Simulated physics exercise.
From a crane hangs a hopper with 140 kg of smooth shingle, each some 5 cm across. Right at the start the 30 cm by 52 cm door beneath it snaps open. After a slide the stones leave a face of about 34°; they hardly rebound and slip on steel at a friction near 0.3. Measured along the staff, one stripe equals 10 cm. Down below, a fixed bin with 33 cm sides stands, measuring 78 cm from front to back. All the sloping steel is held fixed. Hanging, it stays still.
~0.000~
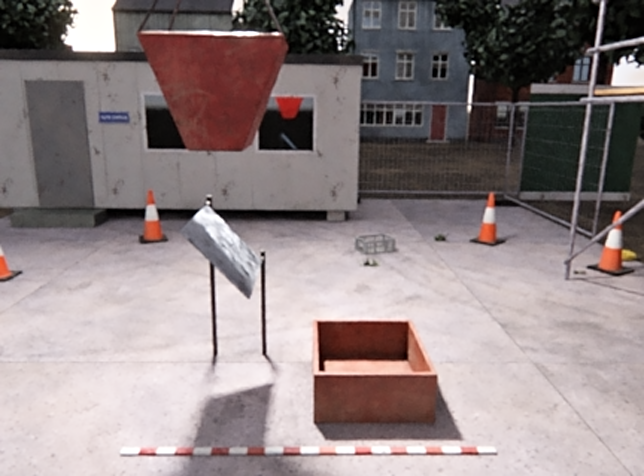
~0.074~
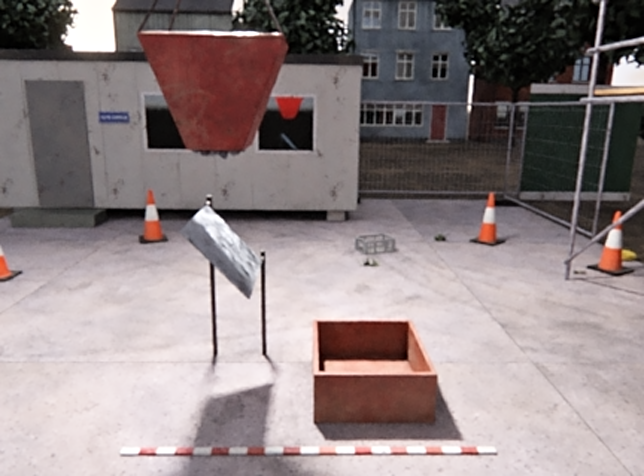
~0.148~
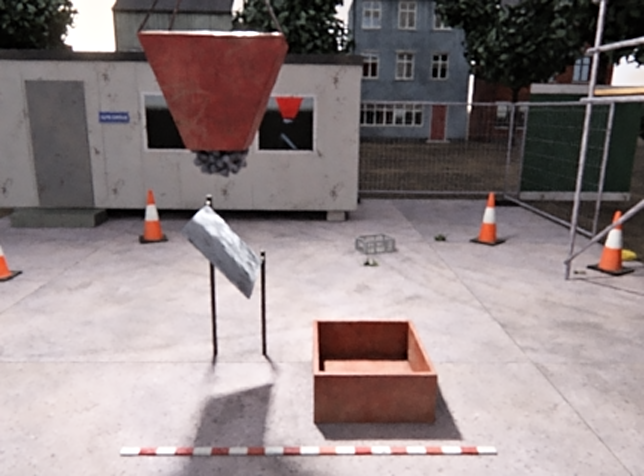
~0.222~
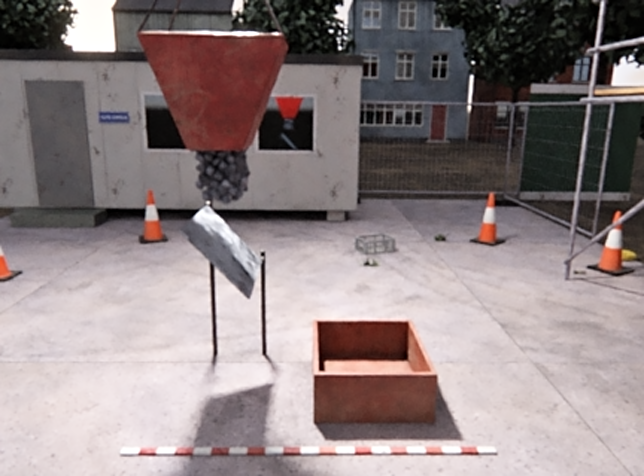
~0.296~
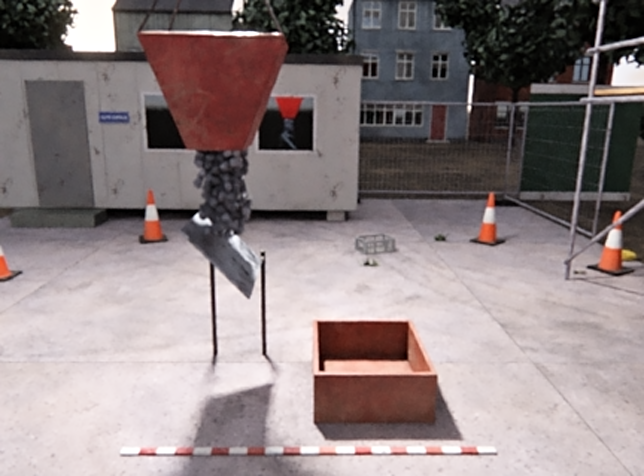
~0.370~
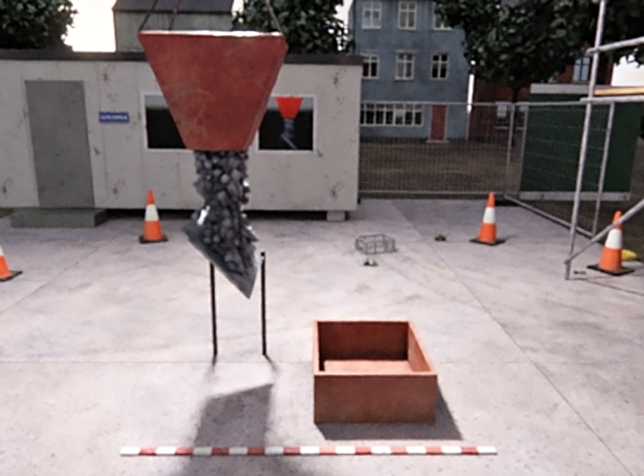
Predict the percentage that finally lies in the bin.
26 per cent, roughly.
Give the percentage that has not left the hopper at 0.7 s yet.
Some 0 per cent is still held.
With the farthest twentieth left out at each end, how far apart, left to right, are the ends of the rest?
I'd say close to 110 cm, left to right.
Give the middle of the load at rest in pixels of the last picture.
They end up centred close to (309, 384).
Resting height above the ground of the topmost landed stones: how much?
Max stone height at rest approx 16 cm.
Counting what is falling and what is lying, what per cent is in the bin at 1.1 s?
Near 25 percent at that time.
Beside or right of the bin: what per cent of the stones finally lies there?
Approximately 20 in a hundred, give or take.
After 0.7 s, 0 % in the hopper, 34 % on the steel, 58 % falling or lying left of the bin, 7 % falling or lying in the bin, 1 % falling or lying beside or right of the bin; the stones farthest right are at (367, 371).
After 1.1 s, 0 % in the hopper, 58 % falling or lying left of the bin, 26 % falling or lying in the bin, 16 % falling or lying beside or right of the bin; the stones farthest right are at (428, 383).
After 1.7 s, 0 % in the hopper, 54 % falling or lying left of the bin, 26 % falling or lying in the bin, 20 % falling or lying beside or right of the bin; the stones farthest right are at (496, 380).
After 2.6 s, 0 % in the hopper, 54 % falling or lying left of the bin, 26 % falling or lying in the bin, 20 % falling or lying beside or right of the bin; the stones farthest right are at (514, 382).
After 4.5 s, 0 % in the hopper, 54 % left of the bin, 26 % in the bin, 20 % beside or right of the bin; the stones farthest right are at (514, 382).
